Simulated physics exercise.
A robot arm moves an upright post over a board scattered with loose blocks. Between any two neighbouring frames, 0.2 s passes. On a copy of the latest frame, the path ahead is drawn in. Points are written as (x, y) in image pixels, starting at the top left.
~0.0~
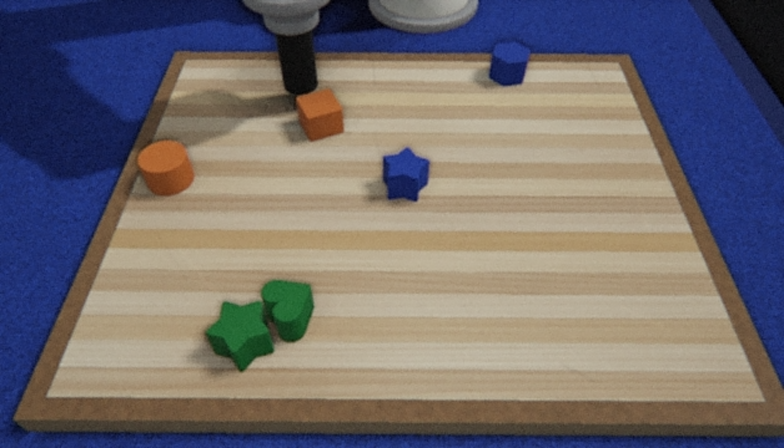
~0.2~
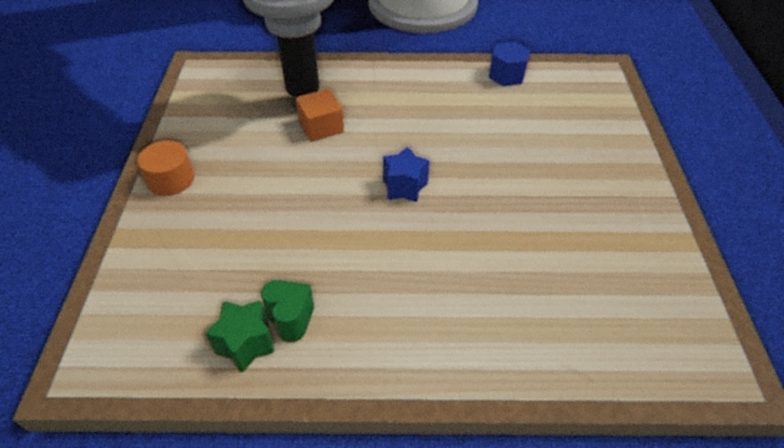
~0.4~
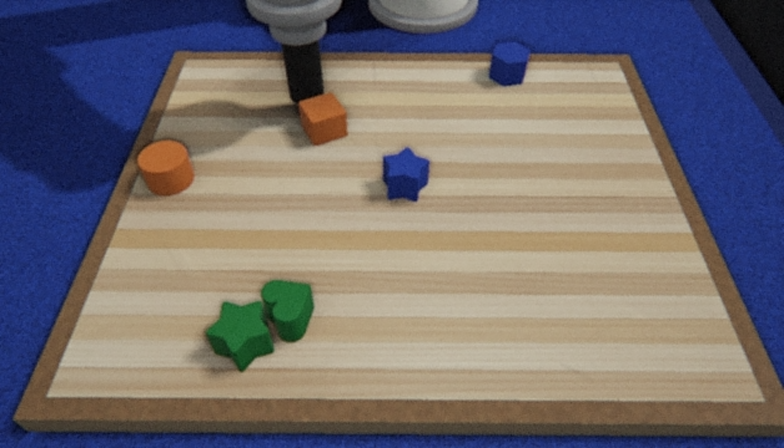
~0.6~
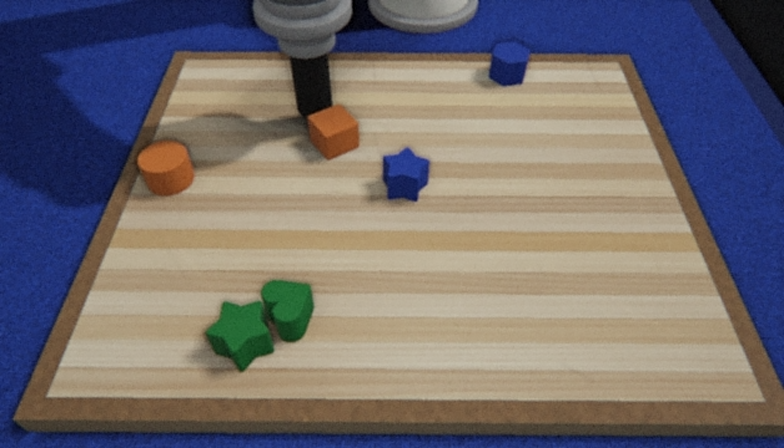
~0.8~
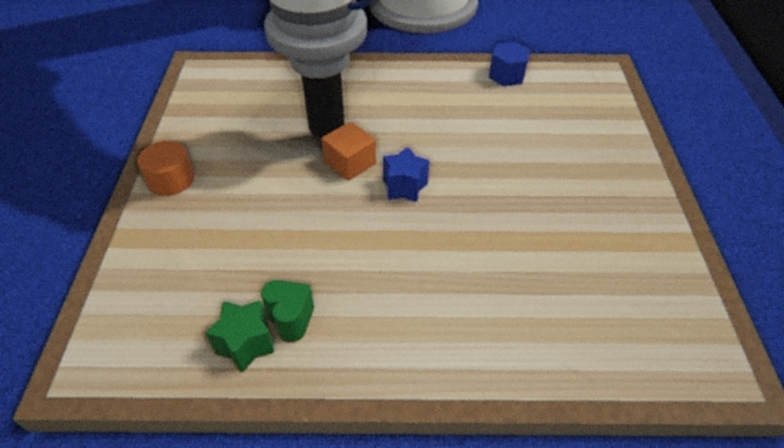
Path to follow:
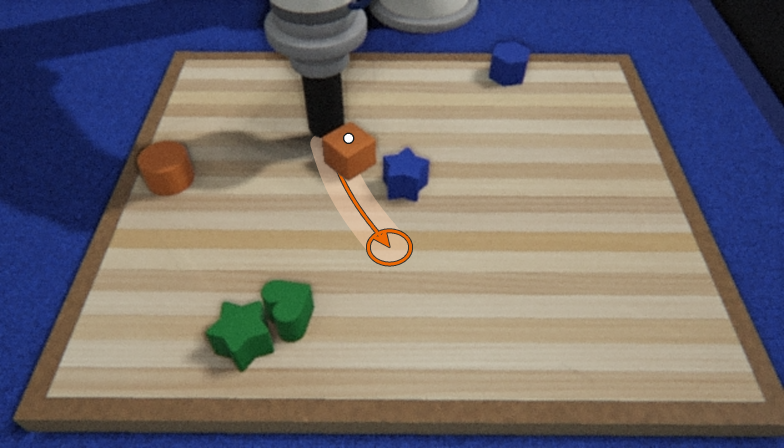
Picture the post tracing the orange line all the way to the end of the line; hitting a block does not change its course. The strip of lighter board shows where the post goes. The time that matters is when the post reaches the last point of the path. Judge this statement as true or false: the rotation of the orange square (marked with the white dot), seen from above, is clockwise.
False - the claim does not hold.
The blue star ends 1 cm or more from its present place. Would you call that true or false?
Answer: True.
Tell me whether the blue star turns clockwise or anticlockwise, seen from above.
Seen from overhead, it turns anticlockwise.
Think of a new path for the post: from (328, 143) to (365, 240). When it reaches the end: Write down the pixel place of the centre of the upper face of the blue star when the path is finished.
Its top centre lands on (436, 176).
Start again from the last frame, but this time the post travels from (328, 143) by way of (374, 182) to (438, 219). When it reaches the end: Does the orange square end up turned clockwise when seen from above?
Short answer: Yes.
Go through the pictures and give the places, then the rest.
The first picture shows post's lower end at (301, 85); orange square at (319, 103); blue star at (405, 163).
The second picture shows post at (302, 88); blocks still.
The third picture shows post at (307, 95); orange square at (322, 107).
The fourth picture shows post at (315, 108); orange square at (333, 119).
The fifth picture shows post at (327, 127); orange square at (349, 138); blue star at (405, 163).
Drawn move, from (328, 143) over (349, 193) to (390, 247); the dot is on the orange square.
What follows on the original path. One third of the way, post at (339, 160); orange square at (373, 169), turned 30° anticlockwise; blue star at (421, 170), turned 20° anticlockwise.
Two thirds of the way, post at (361, 196); orange square at (404, 202), turned 50° anticlockwise; blue star at (440, 178), turned 80° anticlockwise.
At the end, post at (390, 232); orange square at (442, 220), turned 95° anticlockwise; blue star at (446, 181), turned 110° anticlockwise.
